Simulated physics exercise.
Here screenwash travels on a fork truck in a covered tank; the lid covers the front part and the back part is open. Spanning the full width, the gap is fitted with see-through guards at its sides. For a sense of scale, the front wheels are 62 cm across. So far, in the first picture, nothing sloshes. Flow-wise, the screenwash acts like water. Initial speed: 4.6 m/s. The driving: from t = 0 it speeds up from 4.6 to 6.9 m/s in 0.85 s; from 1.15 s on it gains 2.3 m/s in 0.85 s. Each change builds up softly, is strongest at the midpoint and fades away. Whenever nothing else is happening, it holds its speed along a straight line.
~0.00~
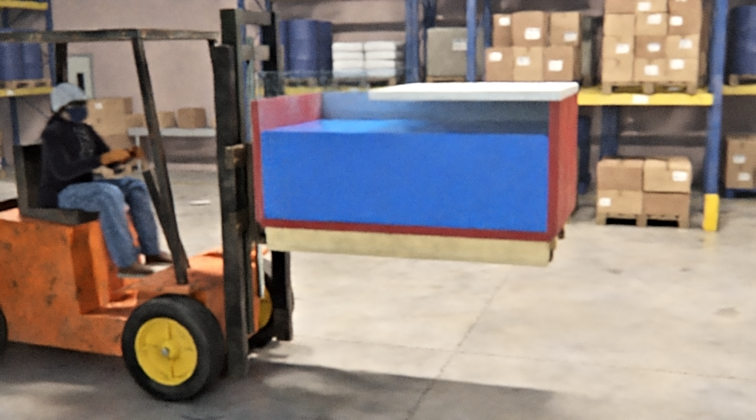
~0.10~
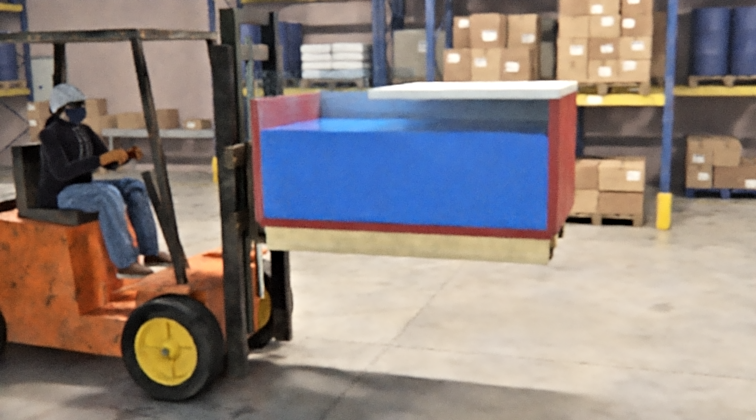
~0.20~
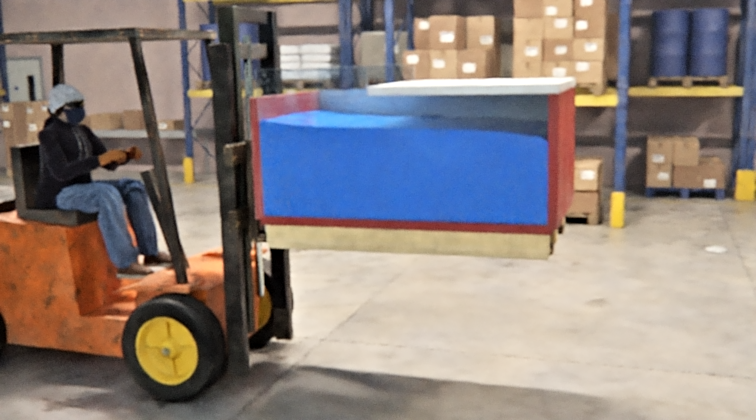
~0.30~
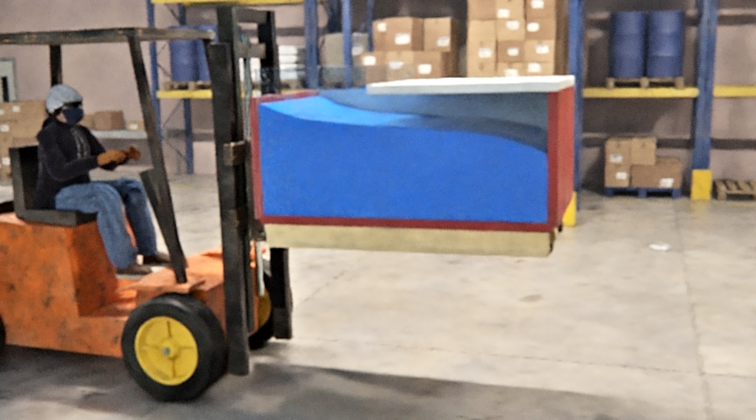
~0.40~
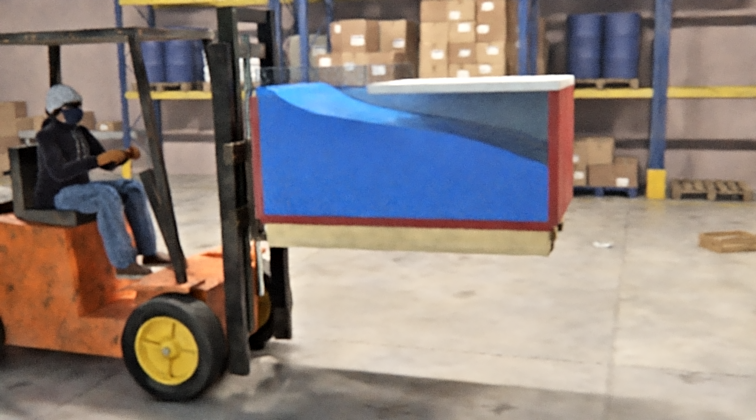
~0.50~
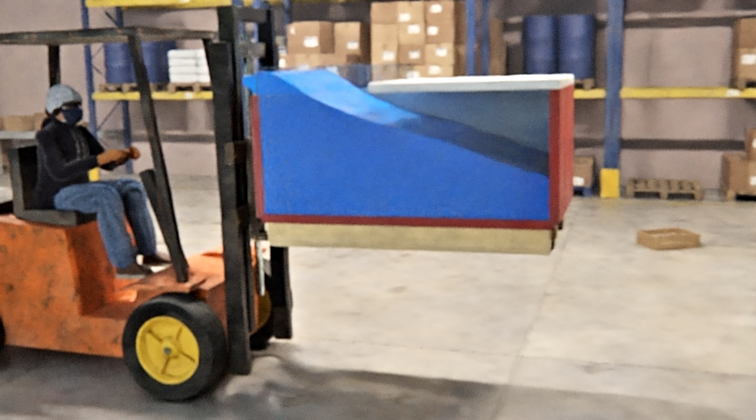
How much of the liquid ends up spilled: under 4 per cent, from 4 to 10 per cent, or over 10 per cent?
Over 10 per cent.
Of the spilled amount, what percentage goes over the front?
Some 0 per cent of it.
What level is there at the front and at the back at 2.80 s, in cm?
Height at the front is 54 cm; height at the back is 28 cm.
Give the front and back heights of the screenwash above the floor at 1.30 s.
Close to 40 cm at the front end and 44 cm at the back end.
Then, 1.30 s in, the surface stands 44 cm at the back and 40 cm at the front; 14 per cent has gone, over the back.
Then, 2.05 s in, the surface stands 67 cm at the back and 22 cm at the front; 17 per cent has gone, over the back.
Then, 2.80 s in, the surface stands 29 cm at the back and 55 cm at the front; 19 per cent has gone, over the back.
Then, 4.89 s in, 19 per cent has gone, over the back, 128 of 670 litres.
